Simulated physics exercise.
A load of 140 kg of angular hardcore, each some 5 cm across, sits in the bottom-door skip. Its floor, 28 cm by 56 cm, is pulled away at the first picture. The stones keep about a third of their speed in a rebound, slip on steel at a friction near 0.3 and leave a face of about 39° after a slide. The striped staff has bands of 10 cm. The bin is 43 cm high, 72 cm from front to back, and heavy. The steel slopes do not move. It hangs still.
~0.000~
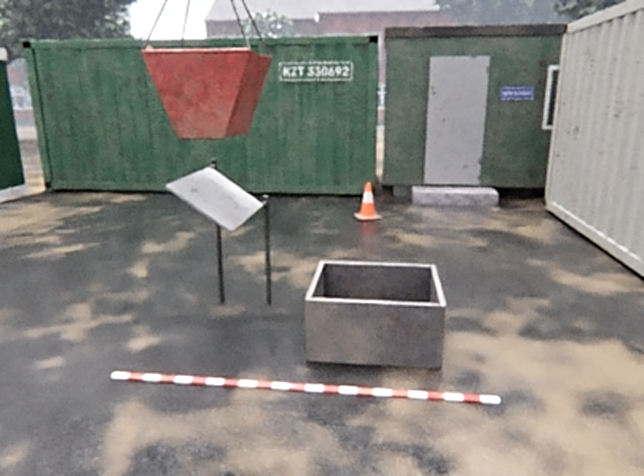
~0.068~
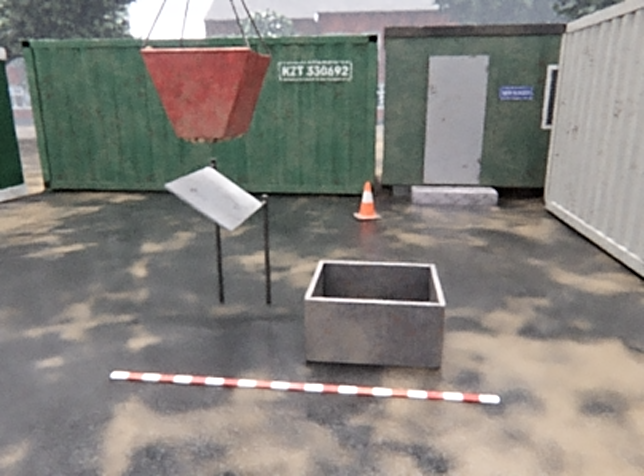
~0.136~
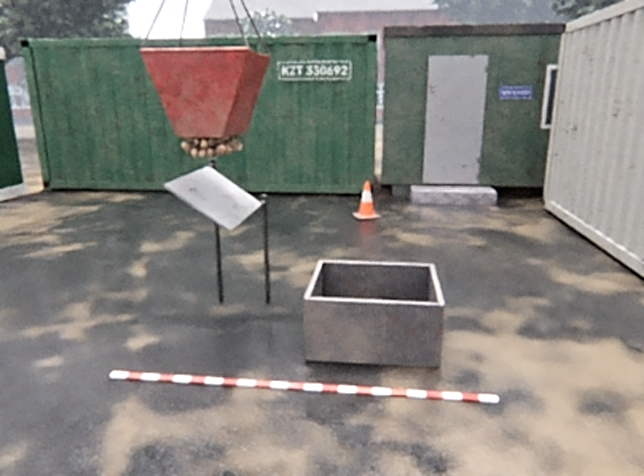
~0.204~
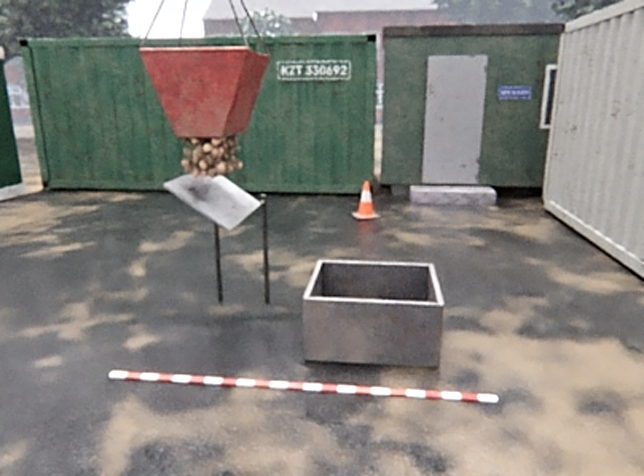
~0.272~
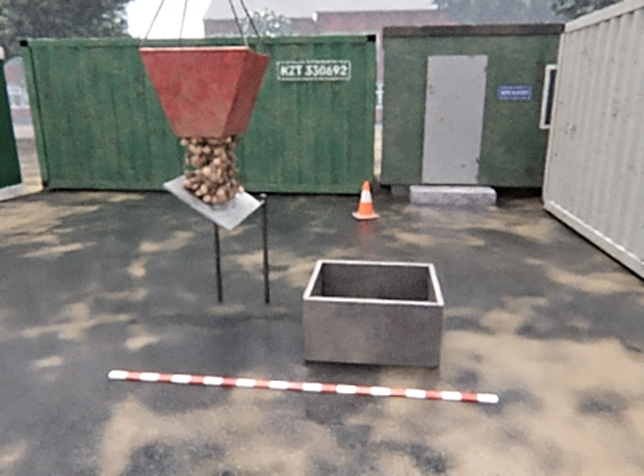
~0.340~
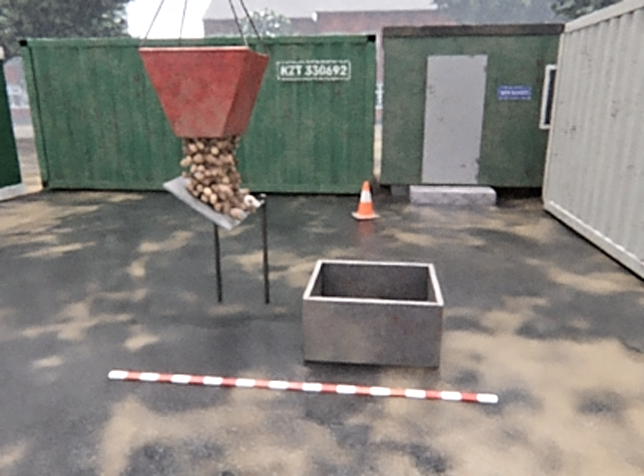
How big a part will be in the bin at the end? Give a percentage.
Some 3 per cent of it.
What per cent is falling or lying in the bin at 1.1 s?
About 5 per cent by then.
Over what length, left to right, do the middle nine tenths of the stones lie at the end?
About 80 cm.
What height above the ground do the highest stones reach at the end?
About 28 cm.
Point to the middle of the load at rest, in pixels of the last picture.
Their middle is at about (298, 326).
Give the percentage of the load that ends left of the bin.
Some 75 per cent of the load.
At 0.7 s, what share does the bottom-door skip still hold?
It holds some 5 per cent.
After 0.7 s, 6 % in the bottom-door skip, 41 % on the steel, 52 % falling or lying left of the bin, 0 % falling or lying in the bin; the stones farthest right are at (322, 298).
After 1.1 s, 0 % in the bottom-door skip, 7 % on the steel, 82 % falling or lying left of the bin, 3 % falling or lying in the bin, 8 % falling or lying beside or right of the bin; the stones farthest right are at (394, 331).
After 1.7 s, 0 % in the bottom-door skip, 77 % falling or lying left of the bin, 3 % falling or lying in the bin, 20 % falling or lying beside or right of the bin; the stones farthest right are at (423, 344).
After 2.6 s, 0 % in the bottom-door skip, 77 % falling or lying left of the bin, 3 % falling or lying in the bin, 20 % falling or lying beside or right of the bin; the stones farthest right are at (424, 344).
After 4.5 s, 0 % in the bottom-door skip, 77 % left of the bin, 3 % in the bin, 20 % beside or right of the bin; the stones farthest right are at (424, 344).
